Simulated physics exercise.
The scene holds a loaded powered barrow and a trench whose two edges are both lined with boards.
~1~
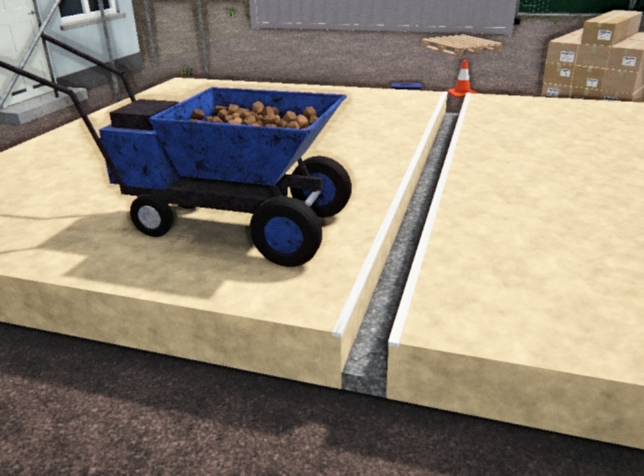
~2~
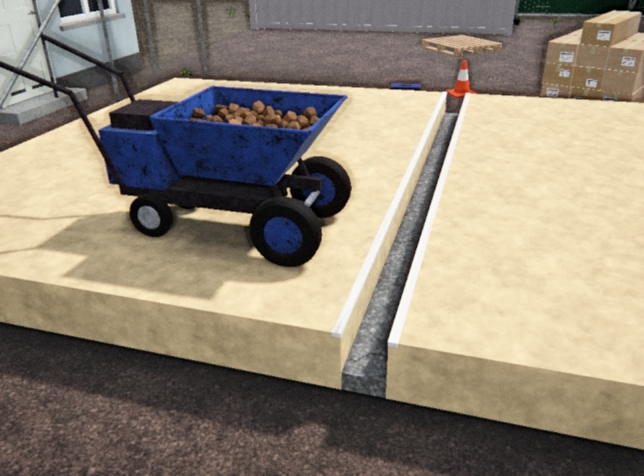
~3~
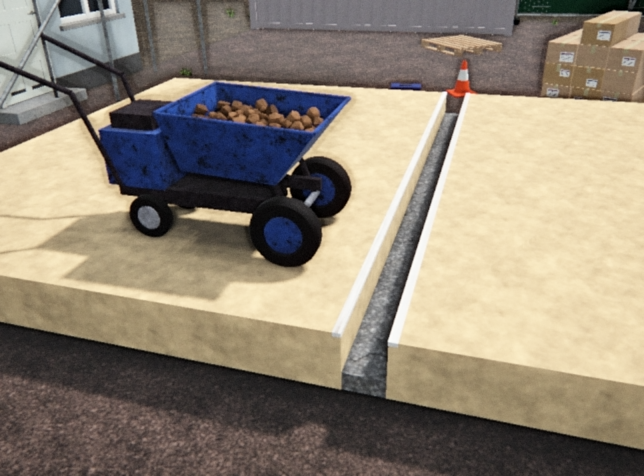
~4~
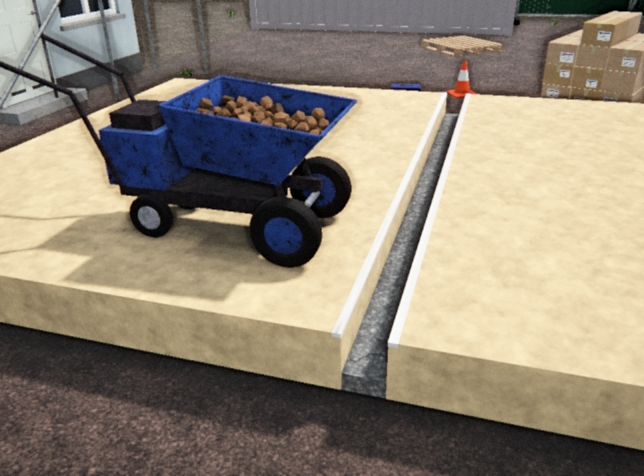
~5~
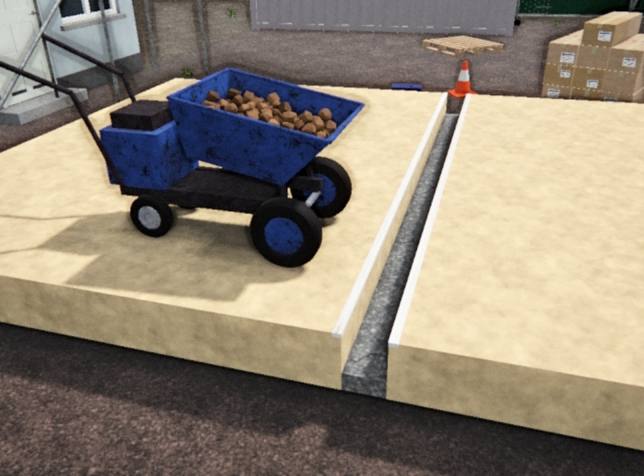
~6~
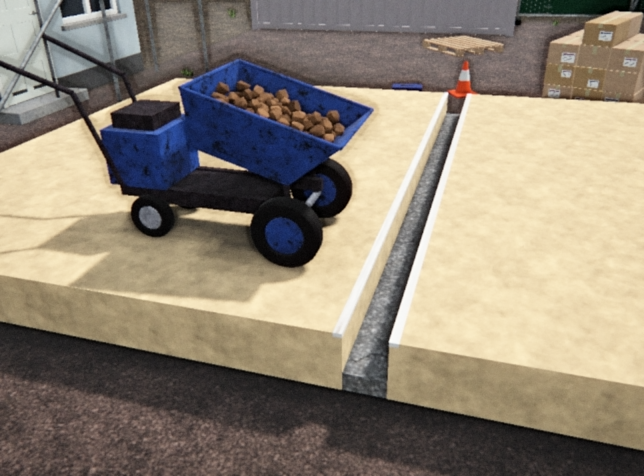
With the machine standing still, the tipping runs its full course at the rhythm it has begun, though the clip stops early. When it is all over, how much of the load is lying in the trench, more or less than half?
By then the trench holds less than half of it.
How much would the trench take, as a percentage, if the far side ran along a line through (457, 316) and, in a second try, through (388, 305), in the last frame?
In turn 90 and 0 in a hundred.
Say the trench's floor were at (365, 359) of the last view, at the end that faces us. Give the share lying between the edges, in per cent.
20 %.
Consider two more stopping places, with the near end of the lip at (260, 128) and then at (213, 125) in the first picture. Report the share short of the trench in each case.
In order: About 10 % and 50 %.
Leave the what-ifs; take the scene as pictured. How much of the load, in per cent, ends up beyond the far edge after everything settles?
I'd put it at some 80 per cent of the load.
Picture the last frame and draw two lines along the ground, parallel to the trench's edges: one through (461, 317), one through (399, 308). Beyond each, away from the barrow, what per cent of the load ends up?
That's 40 in a hundred for the first and 80 in a hundred for the second.
Just after the last frame, skip tipped steeply; every one in the skip.
A moment on, skip tipped right over; the larger part in the skip; just a few in or heaped over the trench; roughly a quarter beyond it; about a tenth falling.
Further on, skip tipped right over; about a tenth in the skip; about a tenth in or heaped over the trench; the larger part beyond it.
When it is over, skip tipped right over; just a few in the skip; roughly a quarter in or heaped over the trench; the larger part beyond it.
